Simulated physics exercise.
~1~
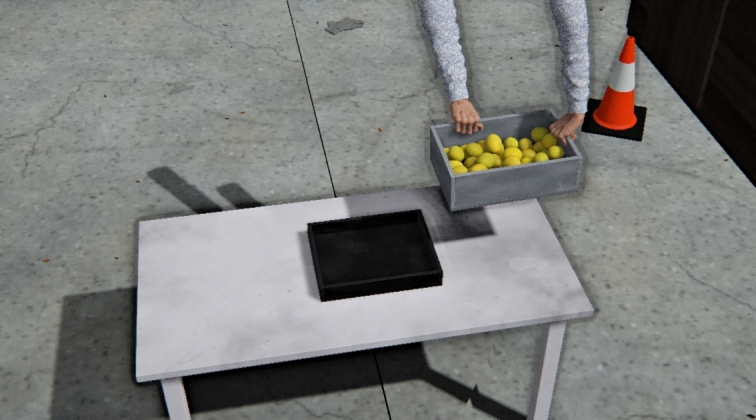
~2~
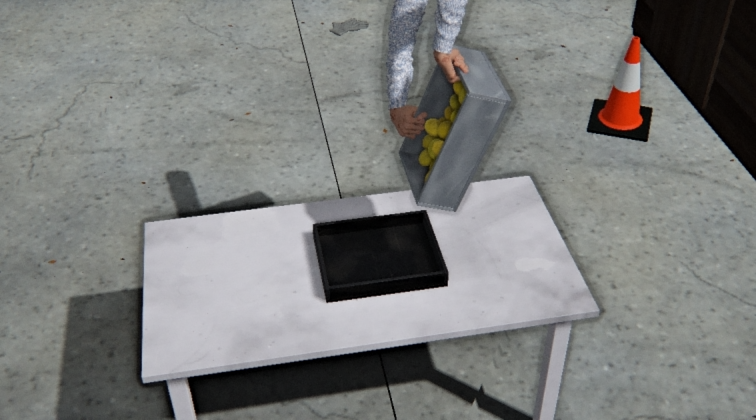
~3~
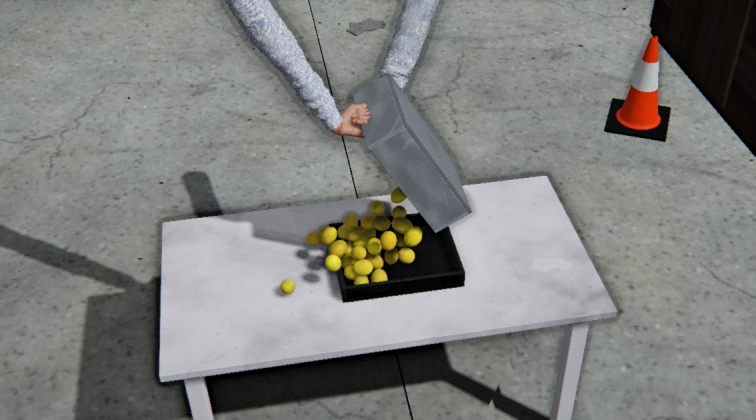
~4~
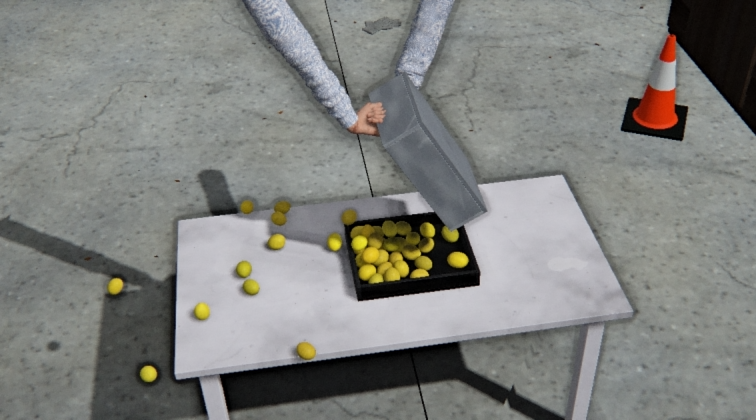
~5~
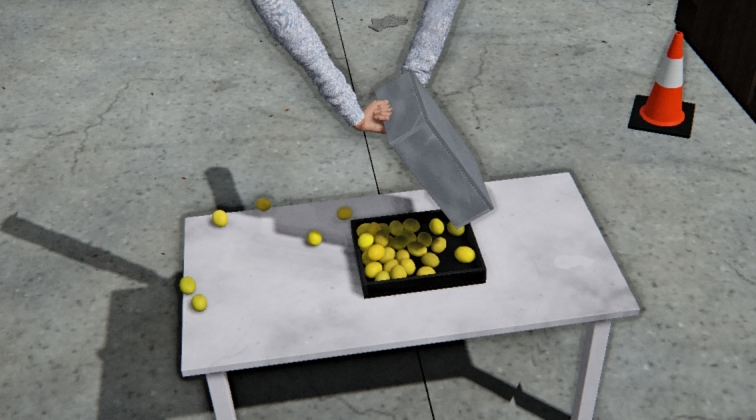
At the start, two hands in grey sleeves hold a grey box full of small yellow balls behind a white table, where an empty black tub sits near an orange and white cone. The hands swing the box leftward and tip it steeply toward the tub. The balls then spill out in a cluster, dropping into and around the tub. Many settle inside, while others scatter left across the tabletop and some go over its edge. At the end, the tilted box is held still above the tub, which holds most of the balls, with a few still loose toward the left.
